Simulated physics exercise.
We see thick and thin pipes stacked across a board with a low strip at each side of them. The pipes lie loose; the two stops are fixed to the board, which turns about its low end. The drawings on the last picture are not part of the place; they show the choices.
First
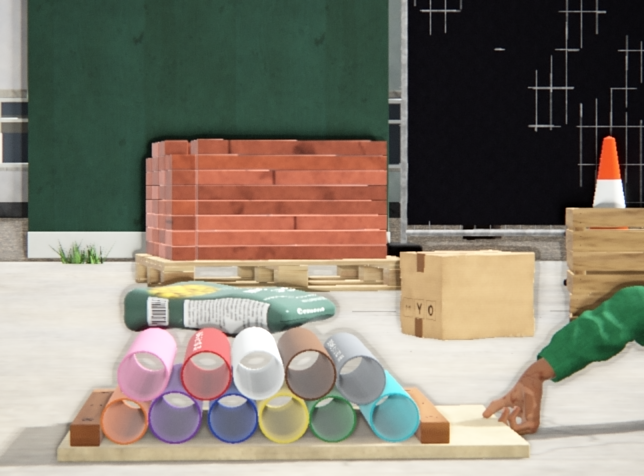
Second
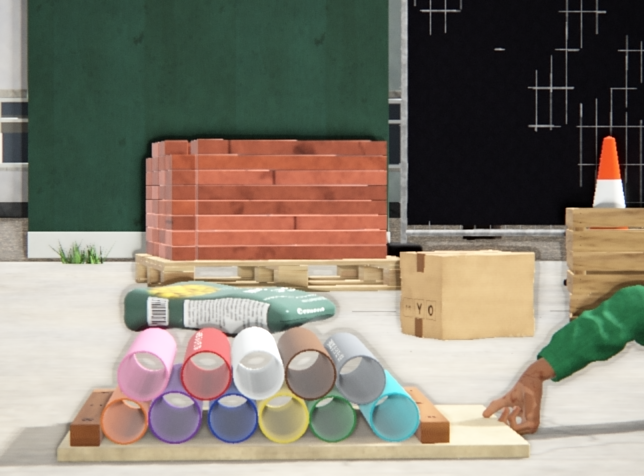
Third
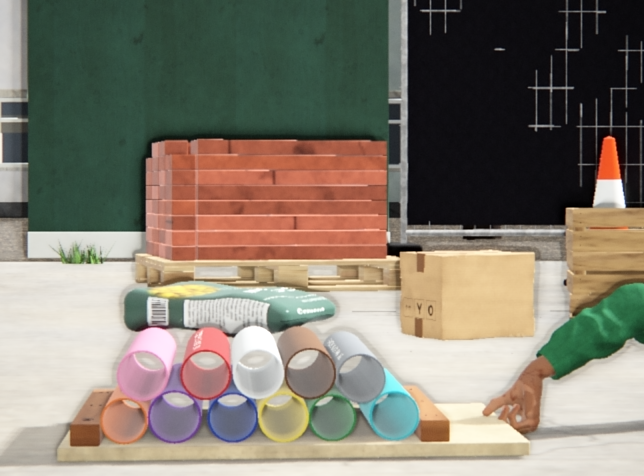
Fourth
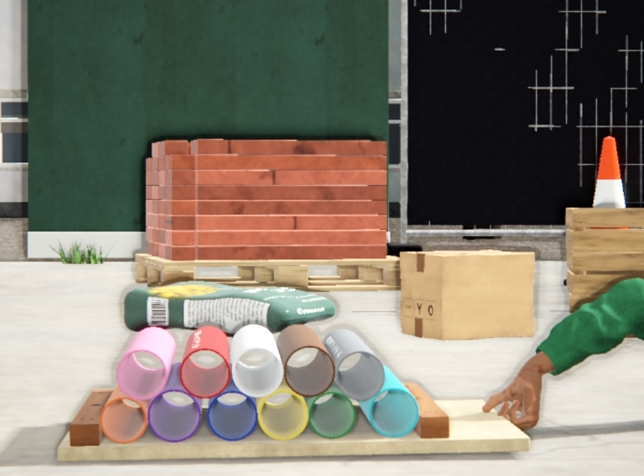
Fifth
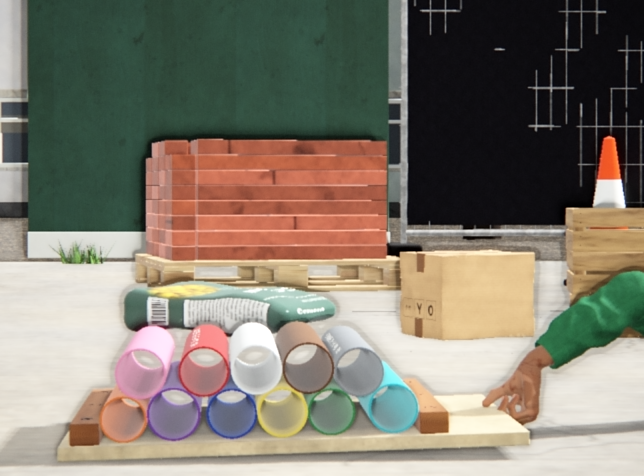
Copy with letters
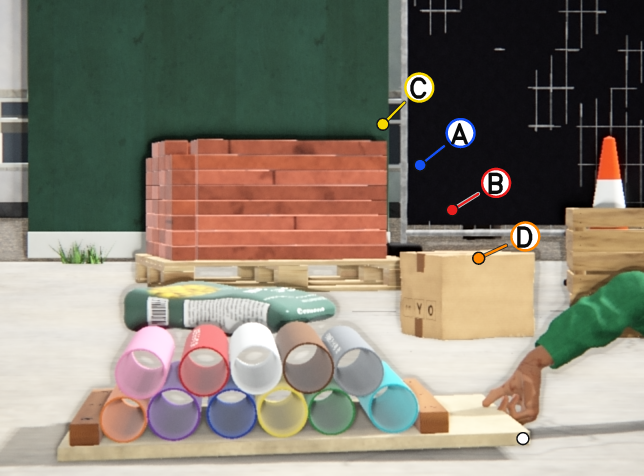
The clip opens on colourful pipes stacked in two rows between low strips on a board, with a green-sleeved arm reaching in to its right end. The hand slowly raises that end a little, tilting the board slightly down to the left, while the pipes keep their places in the stack.
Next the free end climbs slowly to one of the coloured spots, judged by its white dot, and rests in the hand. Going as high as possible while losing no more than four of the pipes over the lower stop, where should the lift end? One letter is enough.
No higher than D.
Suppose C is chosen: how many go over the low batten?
The count is five.
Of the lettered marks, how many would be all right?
One of them.
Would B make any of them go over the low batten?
Yes, at B.
On the marked copy, A at (420, 165); B at (452, 210); C at (383, 124); D at (478, 258); the white dot at (523, 438).
Following D. Soon after the start, board at 16°.
Later, board at 25°.
In the end, board at 25°, one over the low batten (pink).
As for the rest, A five over the low batten; B five over the low batten; C five over the low batten.
